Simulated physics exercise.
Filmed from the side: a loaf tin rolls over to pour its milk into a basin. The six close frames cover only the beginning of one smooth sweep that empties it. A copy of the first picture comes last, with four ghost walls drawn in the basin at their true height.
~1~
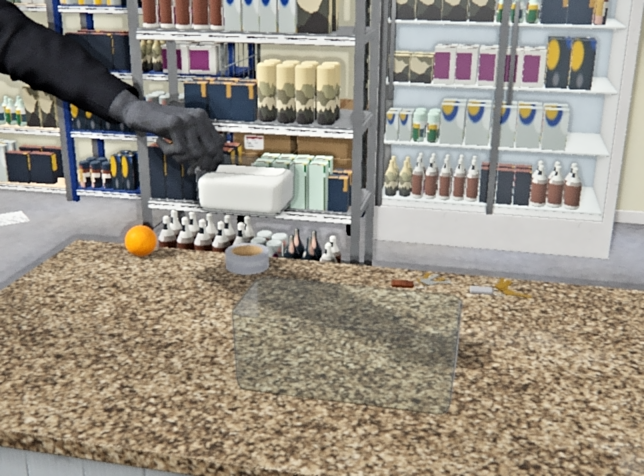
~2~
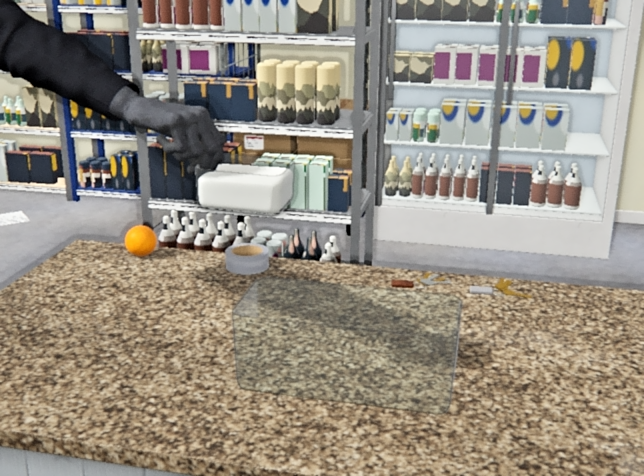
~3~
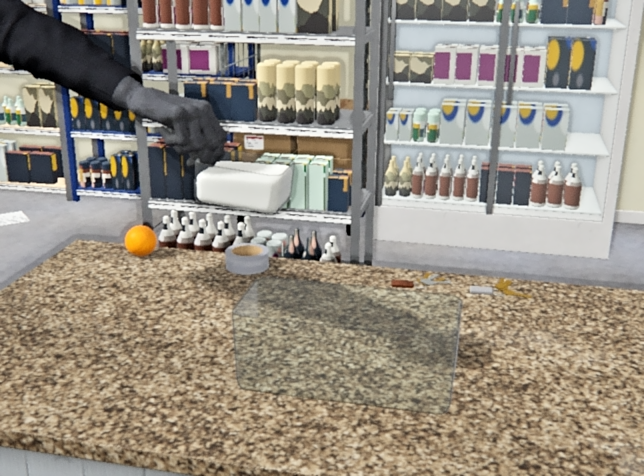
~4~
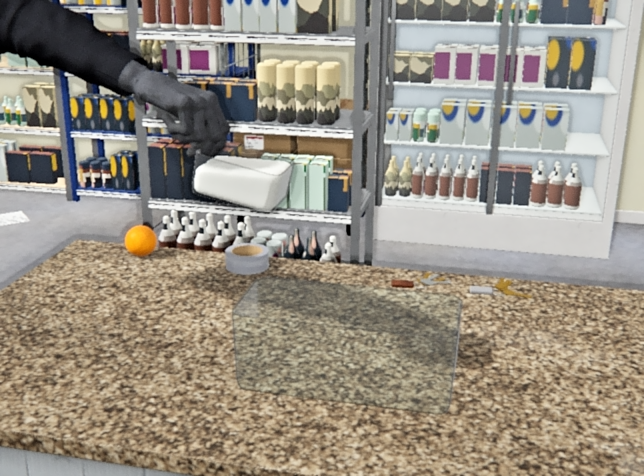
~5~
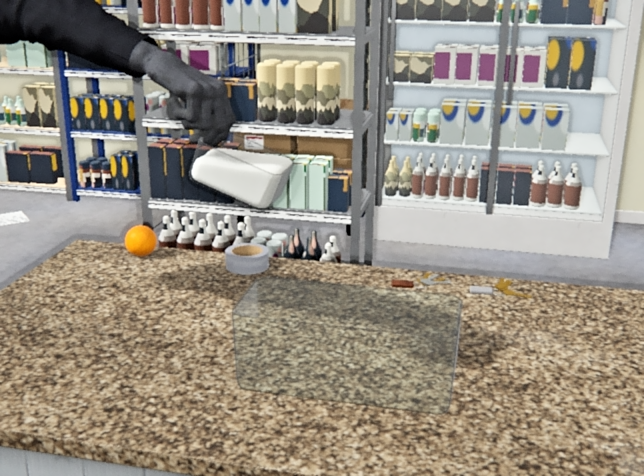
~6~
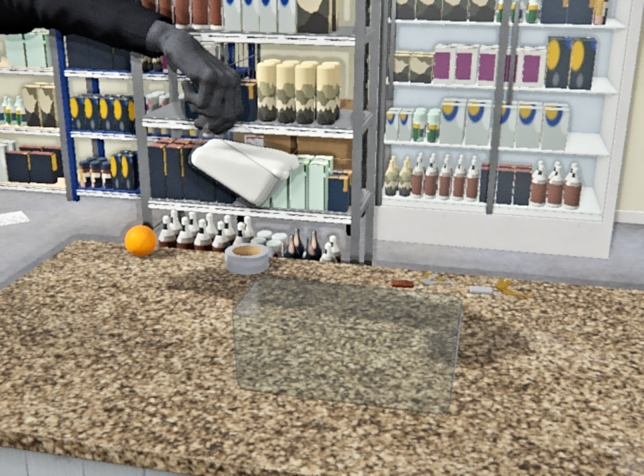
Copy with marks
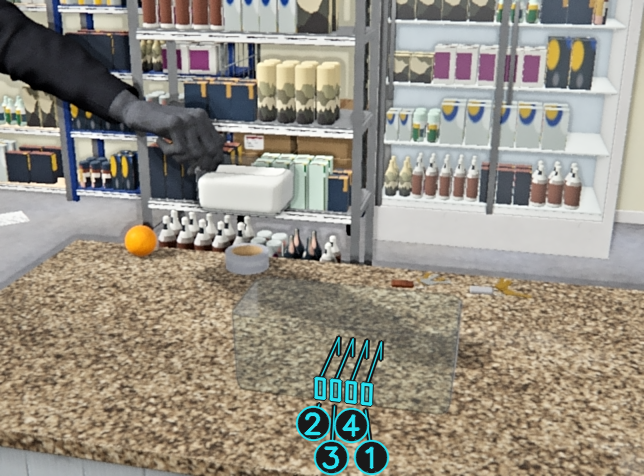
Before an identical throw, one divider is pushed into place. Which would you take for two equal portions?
I would pick place 1.
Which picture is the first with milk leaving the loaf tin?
Picture 6.
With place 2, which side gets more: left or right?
More ends on the right.
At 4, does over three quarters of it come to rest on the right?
No.
On the marked copy, 1 at (365, 410); 2 at (319, 404); 3 at (334, 406); 4 at (349, 407).
With 1, about 49 % ends left of the wall and 48 % right of it; 3 % is lost outside.
With 2, about 13 % ends left of the wall and 85 % right of it.
With 3, about 23 % ends left of the wall and 74 % right of it; 3 % is lost outside.
With 4, about 34 % ends left of the wall and 63 % right of it.
